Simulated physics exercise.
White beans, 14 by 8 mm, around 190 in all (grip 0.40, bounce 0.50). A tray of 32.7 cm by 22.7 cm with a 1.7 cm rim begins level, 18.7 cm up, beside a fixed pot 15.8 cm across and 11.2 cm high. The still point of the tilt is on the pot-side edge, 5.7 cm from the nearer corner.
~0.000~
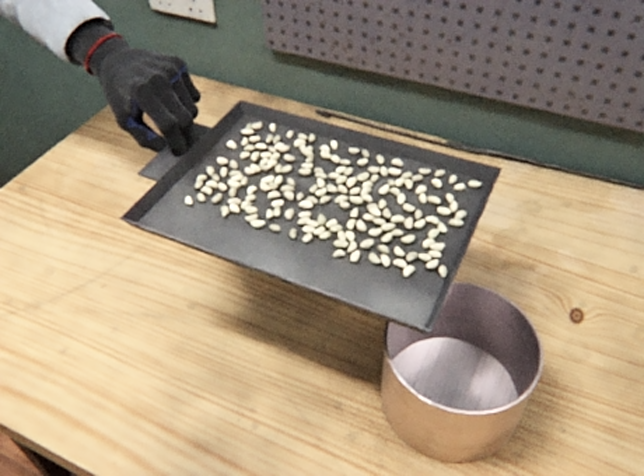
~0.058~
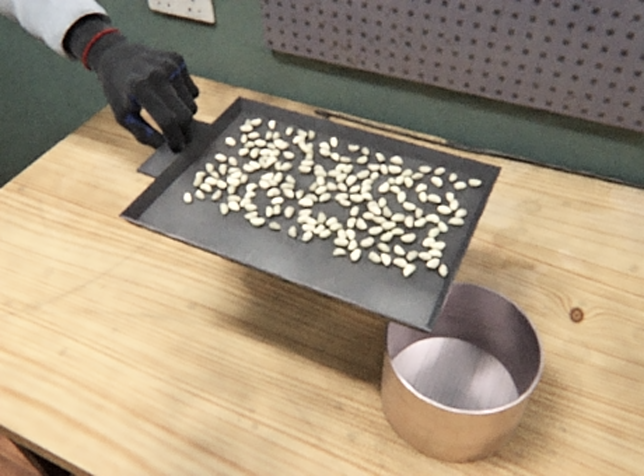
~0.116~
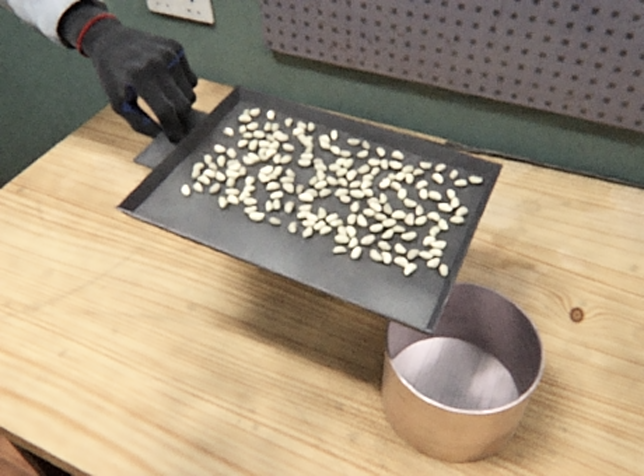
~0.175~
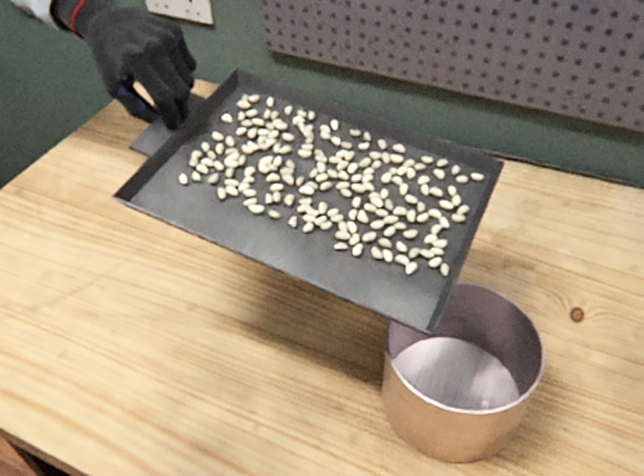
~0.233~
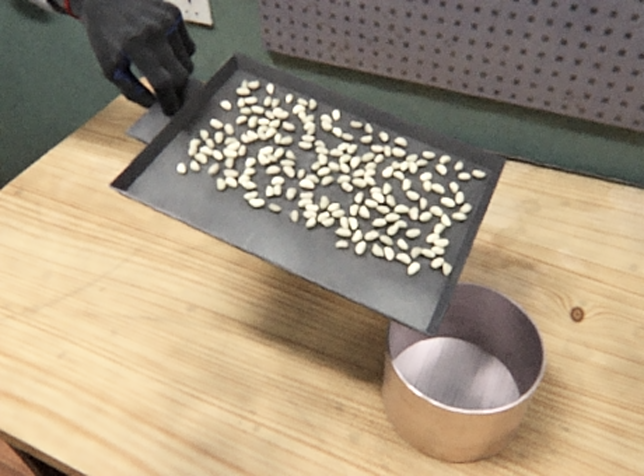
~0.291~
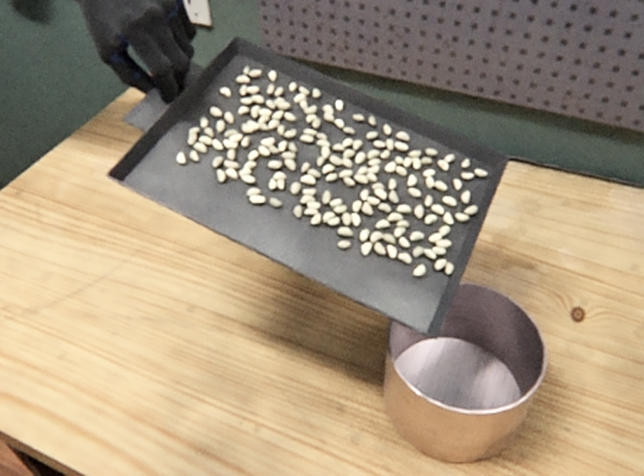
A dark tray scattered with white beans started out level, then a black-gloved hand at the left raised its far end, tilting it steadily toward the metal pot while the beans kept their places.
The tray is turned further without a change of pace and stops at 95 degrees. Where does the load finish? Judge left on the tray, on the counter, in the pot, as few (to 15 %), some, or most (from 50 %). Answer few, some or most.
Left on the tray: Few; on the counter: Some; in the pot: Most.
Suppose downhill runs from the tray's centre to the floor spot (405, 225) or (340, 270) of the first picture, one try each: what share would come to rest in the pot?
Some 35 and 50 per cent.
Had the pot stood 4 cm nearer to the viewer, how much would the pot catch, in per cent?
Then about 95 per cent.
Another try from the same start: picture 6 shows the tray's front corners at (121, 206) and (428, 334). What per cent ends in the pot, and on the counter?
Pot 30, counter 70.
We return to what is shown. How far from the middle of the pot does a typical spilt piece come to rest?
Some 22 cm.
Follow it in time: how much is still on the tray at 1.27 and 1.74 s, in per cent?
About 25, 0.
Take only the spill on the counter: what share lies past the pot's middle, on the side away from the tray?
Some 80 per cent.
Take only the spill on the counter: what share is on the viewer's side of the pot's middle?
Roughly 90 per cent.
After 0.88 s, tilt 53 degrees; the tray holds 85 %, the pot 5 %.
Then, at 1.27 s, tilt 78 degrees; the tray holds 25 %, the pot 45 %.
After 1.74 s, tilt 95 degrees; the tray holds 0 %, the pot 75 %.
In the end, at 2.4 s, tray 0 %, counter 25 %, pot 75 %.
